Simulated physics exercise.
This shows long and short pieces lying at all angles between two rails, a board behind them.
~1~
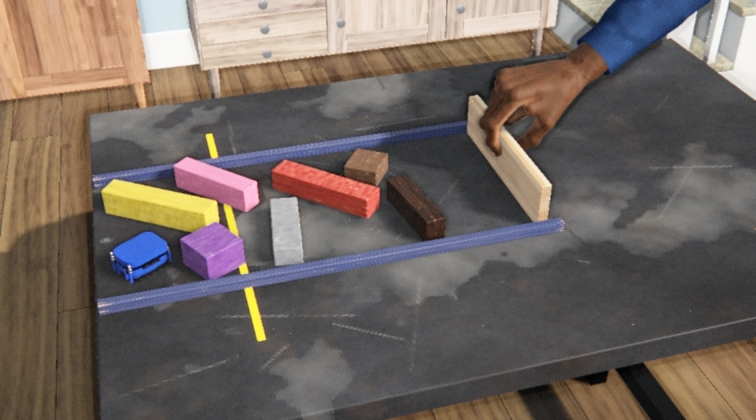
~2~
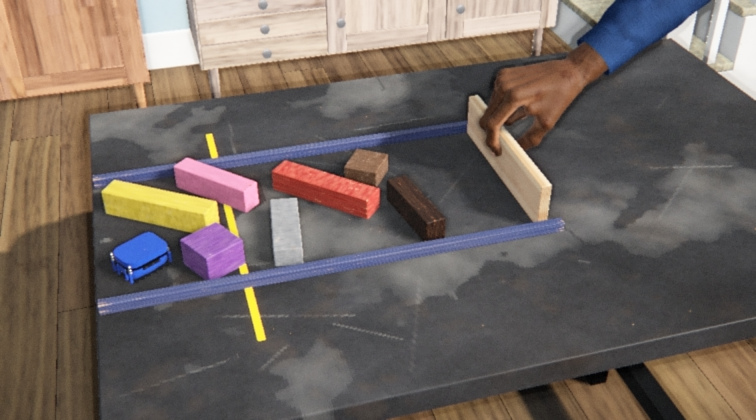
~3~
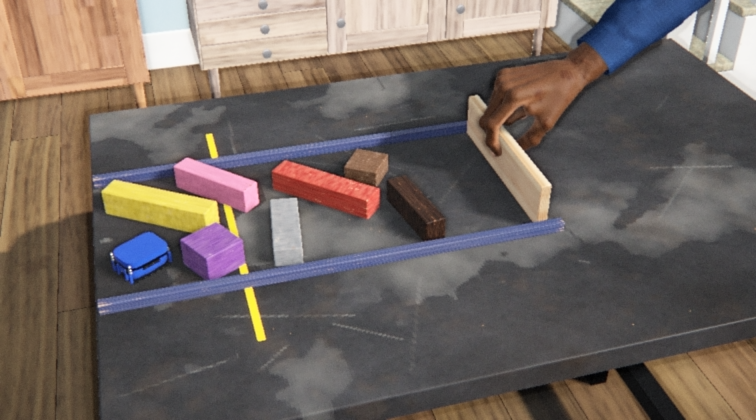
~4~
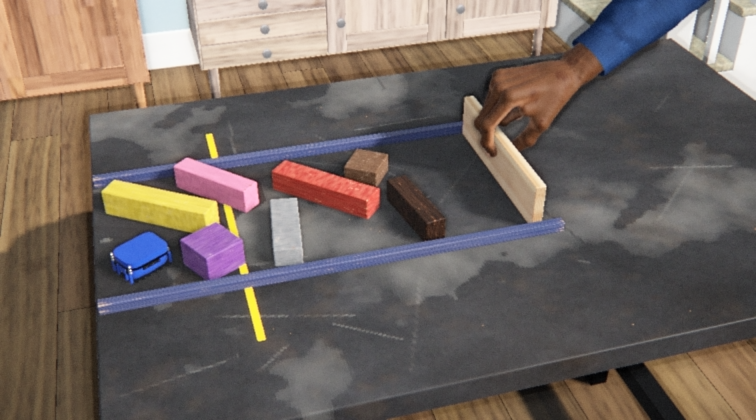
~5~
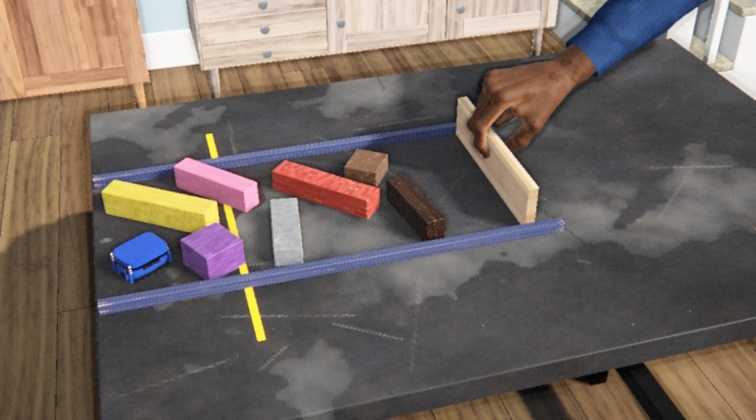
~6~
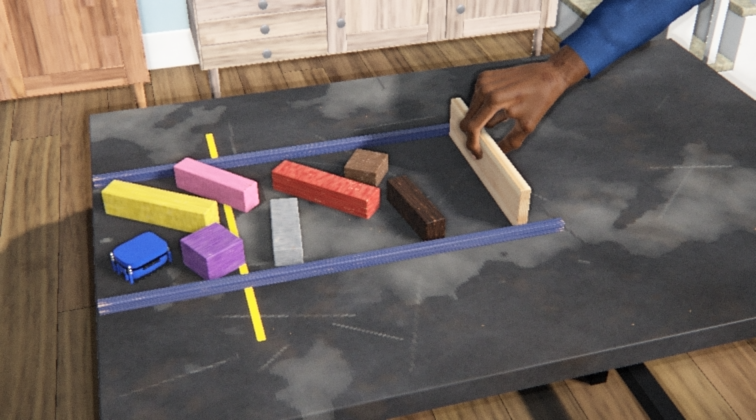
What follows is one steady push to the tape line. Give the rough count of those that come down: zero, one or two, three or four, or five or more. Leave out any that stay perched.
Outcome: The number that fall off is zero.
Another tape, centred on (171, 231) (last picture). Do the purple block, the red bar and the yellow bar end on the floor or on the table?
The purple block falls; the red bar is kept; the yellow bar comes down.
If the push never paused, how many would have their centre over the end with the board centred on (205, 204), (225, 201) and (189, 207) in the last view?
Past the end: 1, 0 and 2.
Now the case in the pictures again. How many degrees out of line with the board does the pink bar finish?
About 15°.
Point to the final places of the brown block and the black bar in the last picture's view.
The brown block at (208, 196), the black bar at (226, 240).
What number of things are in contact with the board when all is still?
2 of them.
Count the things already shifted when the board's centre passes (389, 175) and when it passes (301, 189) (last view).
The counts are 3 and 5.
Soon after, none off yet; blue case at rest near (142, 258); yellow bar at rest near (160, 208); purple block at rest near (213, 252).
At rest, the number that fall off is zero.
